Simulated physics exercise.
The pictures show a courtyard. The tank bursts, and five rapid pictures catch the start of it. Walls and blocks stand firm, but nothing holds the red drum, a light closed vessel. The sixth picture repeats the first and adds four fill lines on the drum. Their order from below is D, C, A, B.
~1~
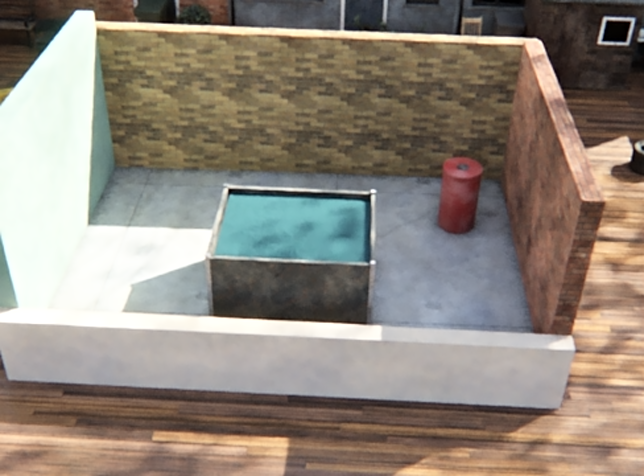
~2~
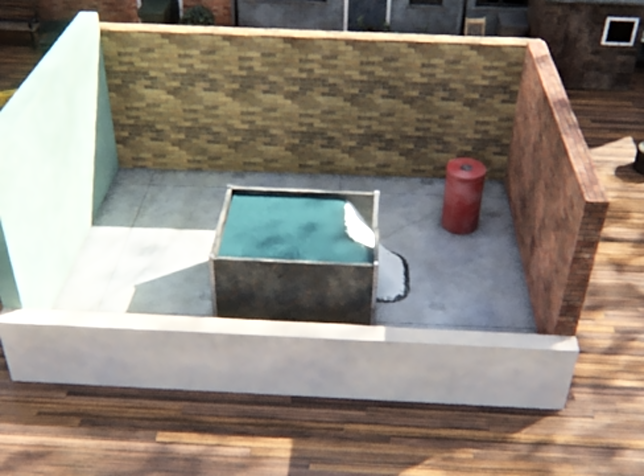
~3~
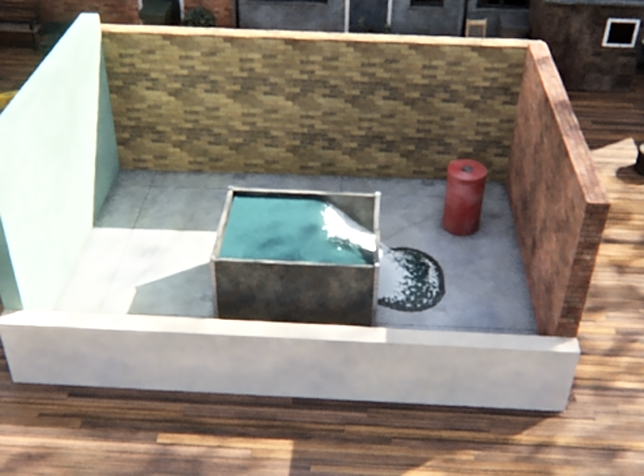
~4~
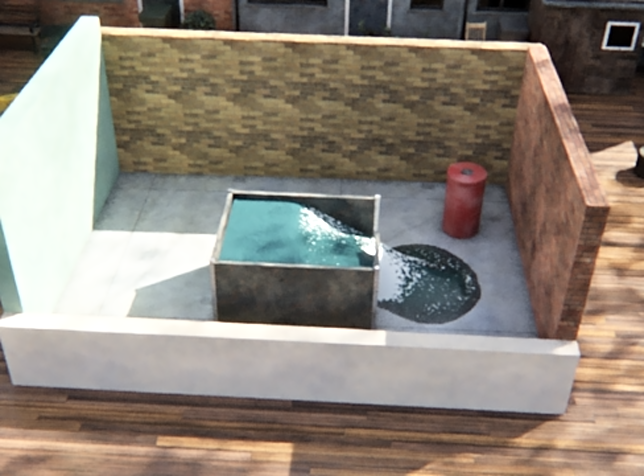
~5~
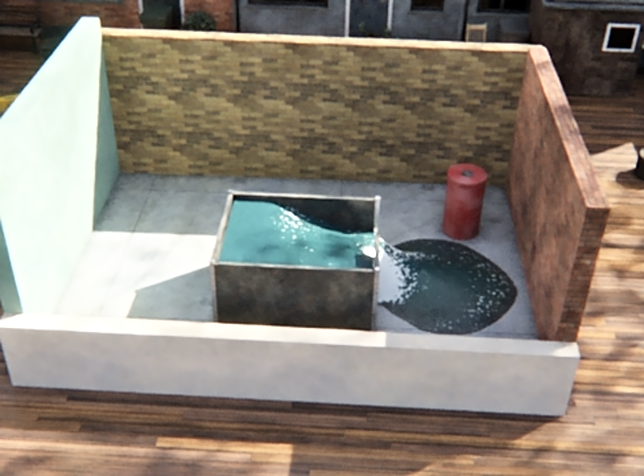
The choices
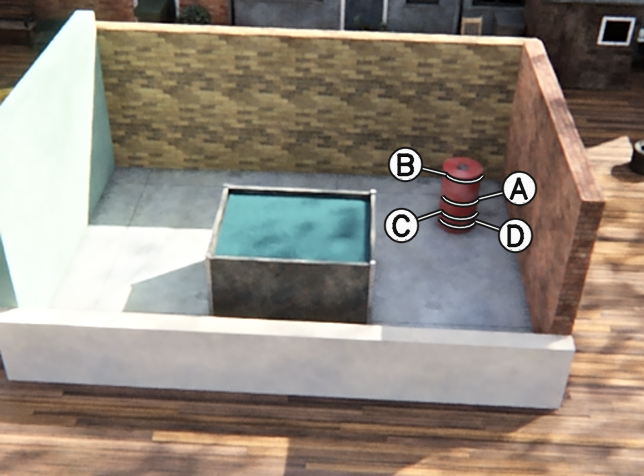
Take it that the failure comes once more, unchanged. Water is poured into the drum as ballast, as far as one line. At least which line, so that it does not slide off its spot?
The limit is A.
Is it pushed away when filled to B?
No, that is safe.
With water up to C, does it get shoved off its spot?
Yes, it does.
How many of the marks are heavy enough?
Two.
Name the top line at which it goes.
It is C.
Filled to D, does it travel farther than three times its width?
Yes.
On the marked copy, A at (462, 204); B at (465, 182); C at (460, 219); D at (458, 227); from the bottom up D, C, A, B.
For line A, it does not move.
For line B, it does not move.
For line C, it is pushed about 3 times its own width away.
For line D, it is pushed about 7 times its own width away.
